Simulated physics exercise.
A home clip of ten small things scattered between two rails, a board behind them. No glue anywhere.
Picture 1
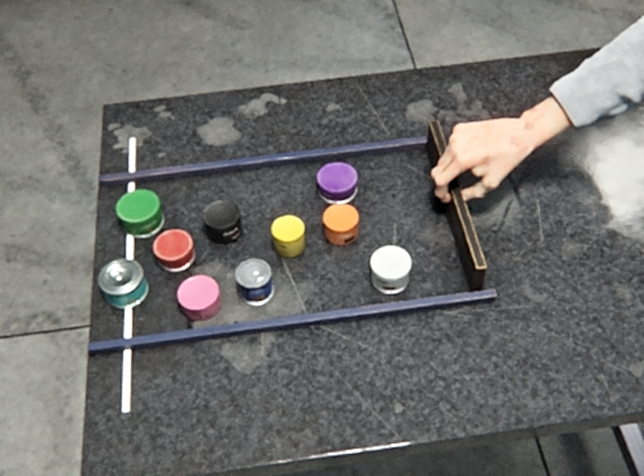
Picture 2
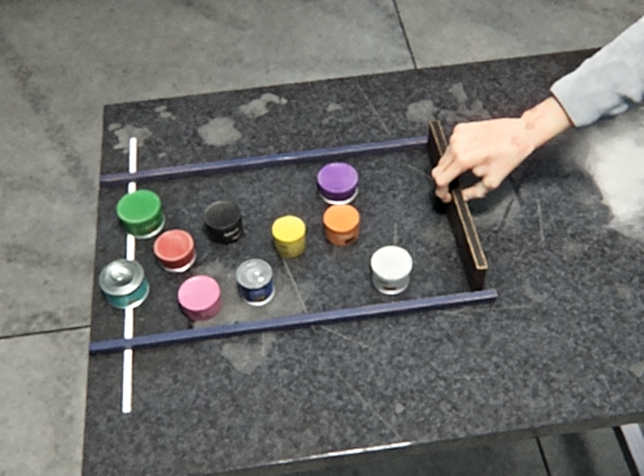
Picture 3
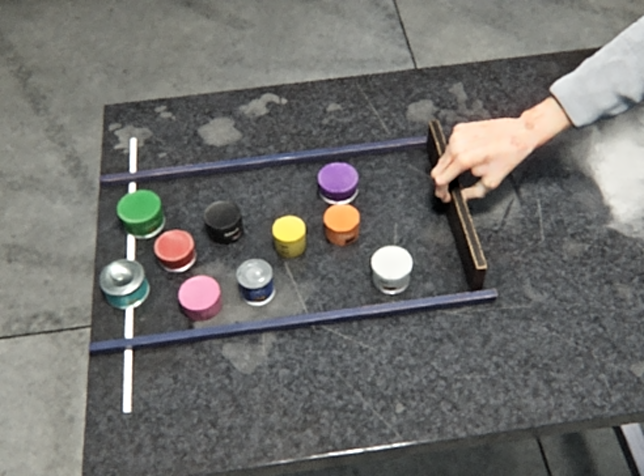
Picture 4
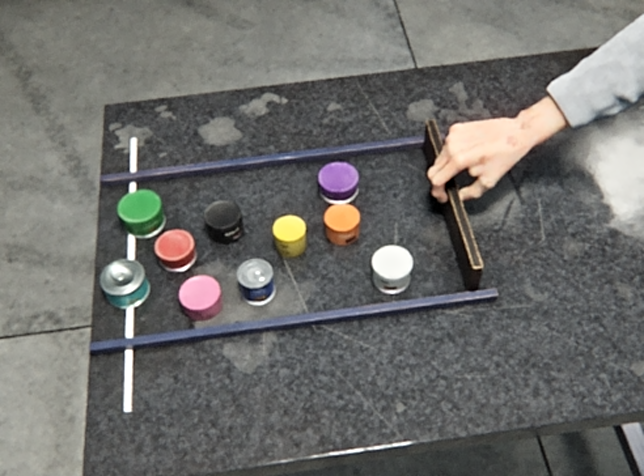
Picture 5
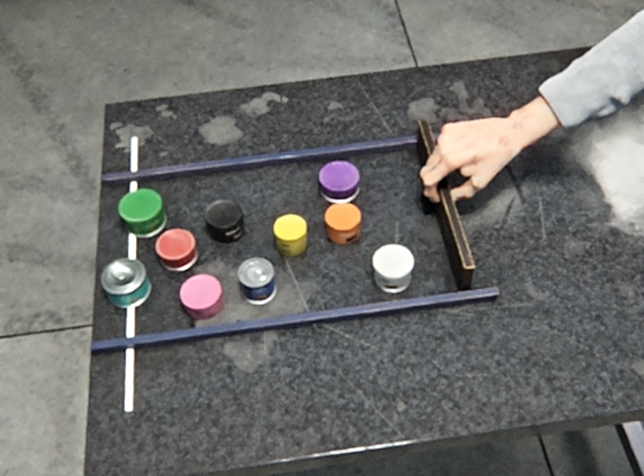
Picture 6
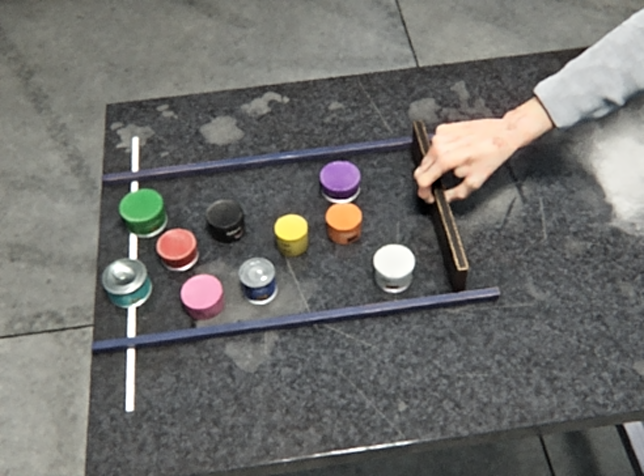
A hand held a dark board upright at the right end of two blue rails, then slid it slightly left, while the ten colourful little pots scattered between the rails stayed where they were.
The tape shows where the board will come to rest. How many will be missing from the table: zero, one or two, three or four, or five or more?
As it turns out, the number that fall off is five or more.
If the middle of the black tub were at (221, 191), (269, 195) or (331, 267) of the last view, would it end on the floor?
Place by place, it falls; comes down; does not fall.
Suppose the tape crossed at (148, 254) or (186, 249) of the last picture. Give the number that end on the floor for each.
In that order 3 and 0.
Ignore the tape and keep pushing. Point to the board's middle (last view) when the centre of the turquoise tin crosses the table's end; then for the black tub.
For the turquoise tin at (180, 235), for the black tub at (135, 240).
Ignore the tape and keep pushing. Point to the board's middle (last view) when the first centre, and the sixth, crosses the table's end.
First at (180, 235), next at (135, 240).
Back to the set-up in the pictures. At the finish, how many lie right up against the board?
That makes 4.
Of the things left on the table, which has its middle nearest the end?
The black tub ends nearest.
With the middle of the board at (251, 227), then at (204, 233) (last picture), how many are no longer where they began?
First 7, then 10.
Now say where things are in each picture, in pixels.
Turquoise tin (124, 284); green tin (141, 214); red tin (175, 251); board (454, 202); tape (130, 256), in the first frame.
Green tin (141, 214); pink tub (201, 299), in the second frame.
Red tin (176, 251); black tub (224, 222), in the third frame.
Turquoise tin (126, 284); board (450, 202), in the fourth frame.
Green tin (143, 213); orange tub (343, 223), in the fifth frame.
Turquoise tin (127, 283); green tin (144, 213); red tin (178, 250); board (437, 203); tape (133, 256), in the sixth frame.
A little later, none off yet; turquoise tin at rest near (127, 283); green tin at rest near (144, 213); red tin at rest near (178, 250).
Next, none off yet; turquoise tin at rest near (125, 283); green tin at rest near (144, 213); red tin moving near (170, 253).
When it is over, the number that fall off is five or more; down, blue tin, pink tub, red tin, green tin and turquoise tin.
